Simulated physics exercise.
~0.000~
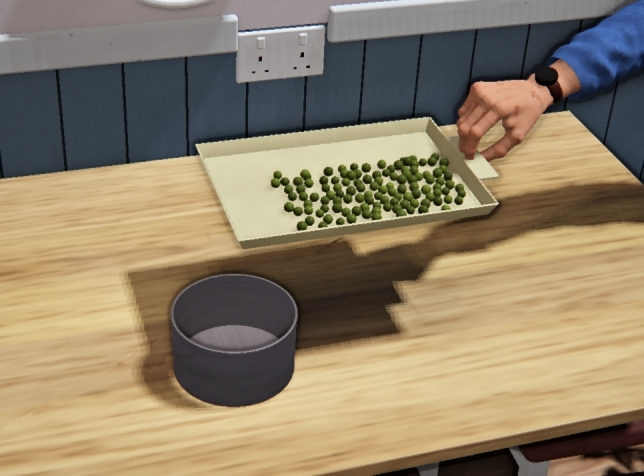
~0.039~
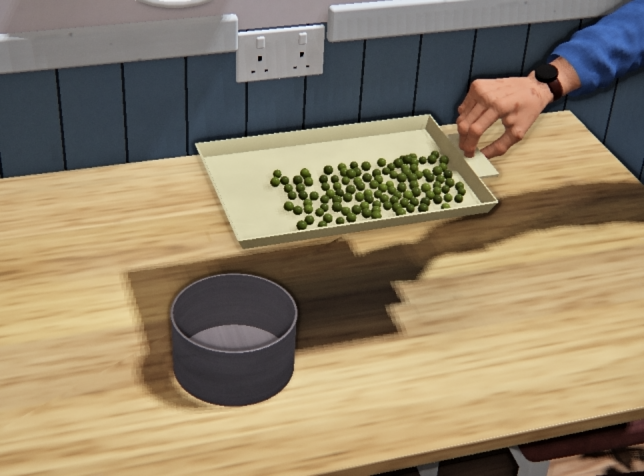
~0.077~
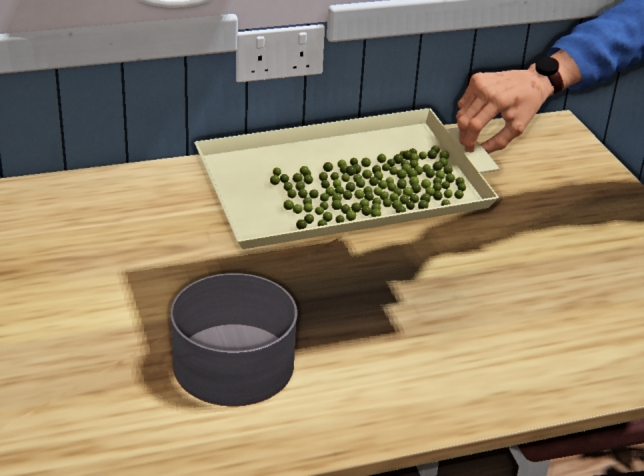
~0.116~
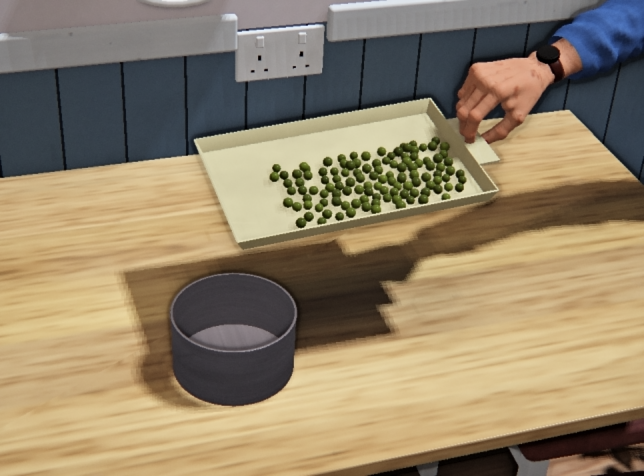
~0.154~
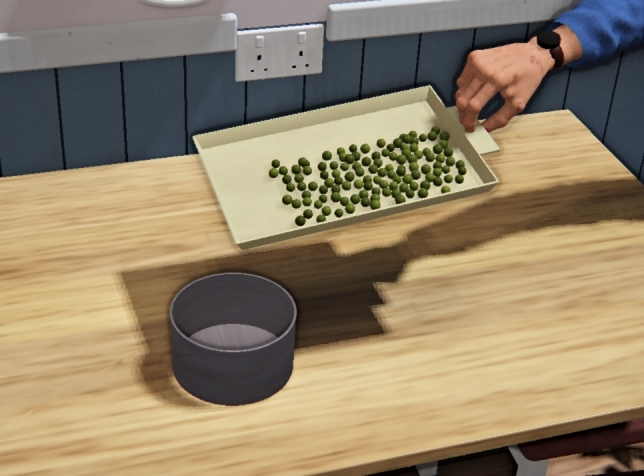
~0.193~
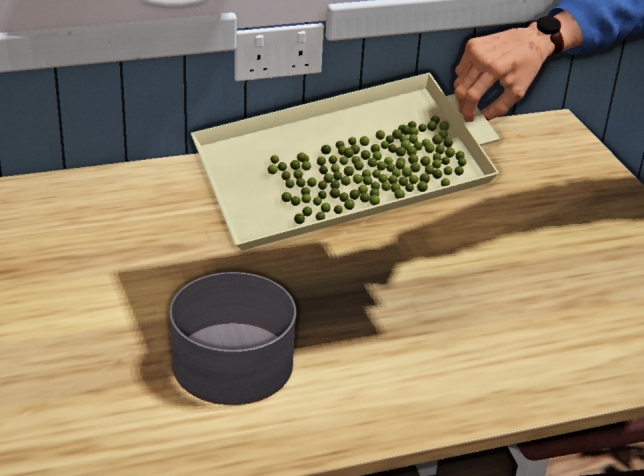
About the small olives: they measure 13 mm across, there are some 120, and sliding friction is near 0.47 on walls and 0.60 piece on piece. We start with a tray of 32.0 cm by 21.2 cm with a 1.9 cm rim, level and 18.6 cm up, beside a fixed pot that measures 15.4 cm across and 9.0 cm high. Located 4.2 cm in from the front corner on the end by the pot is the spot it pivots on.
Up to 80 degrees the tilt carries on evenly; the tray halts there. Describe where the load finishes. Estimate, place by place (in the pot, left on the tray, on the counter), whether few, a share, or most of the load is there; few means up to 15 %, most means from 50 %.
My estimate: Pot: Most, left on the tray: Few, counter: Few.
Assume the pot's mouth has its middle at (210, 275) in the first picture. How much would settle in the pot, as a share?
I'd put it at around 25 per cent.
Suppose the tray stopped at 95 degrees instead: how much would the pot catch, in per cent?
In that case some 95 per cent.
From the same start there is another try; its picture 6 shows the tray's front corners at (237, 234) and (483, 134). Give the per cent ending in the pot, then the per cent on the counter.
Pot 15 % / counter 85 %.
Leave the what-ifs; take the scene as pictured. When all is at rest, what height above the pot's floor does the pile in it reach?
3.0 cm.
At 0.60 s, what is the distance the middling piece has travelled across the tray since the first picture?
By then it sits near 9 cm from where it began.
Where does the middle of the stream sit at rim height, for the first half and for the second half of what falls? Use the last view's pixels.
Around (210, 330), then (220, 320).
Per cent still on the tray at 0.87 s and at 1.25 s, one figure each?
About 70, 10.
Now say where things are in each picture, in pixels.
Tray tilt 0 degrees, front corners at (244, 236) and (490, 201); middle of the pieces at (374, 186); pot at (235, 312), in the first picture.
Tray tilt 1 degrees, front corners at (243, 236) and (490, 199); middle of the pieces at (374, 185), in the second picture.
Tray tilt 2 degrees, front corners at (243, 236) and (490, 195); middle of the pieces at (374, 181), in the third picture.
Tray tilt 5 degrees, front corners at (242, 237) and (490, 188), lowest corner left front; middle of the pieces at (374, 176), in the fourth picture.
Tray tilt 8 degrees, front corners at (241, 238) and (490, 179), lowest corner left front; middle of the pieces at (373, 169), in the fifth picture.
Tray tilt 11 degrees, front corners at (240, 238) and (490, 171), lowest corner left front; middle of the pieces at (372, 163); pot at (233, 310). The tray's pace is about 80 degrees a second, in the sixth picture.
After 0.60 s, tilt 44 degrees; the tray holds 100 %, the pot 0 %.
After 0.87 s, tilt 66 degrees; the tray holds 70 %, the pot 10 %.
After 1.25 s, tilt 80 degrees; the tray holds 10 %, the pot 75 %.
By 2.2 s all is still; pot 95 %, tray 0 %, counter 5 %.
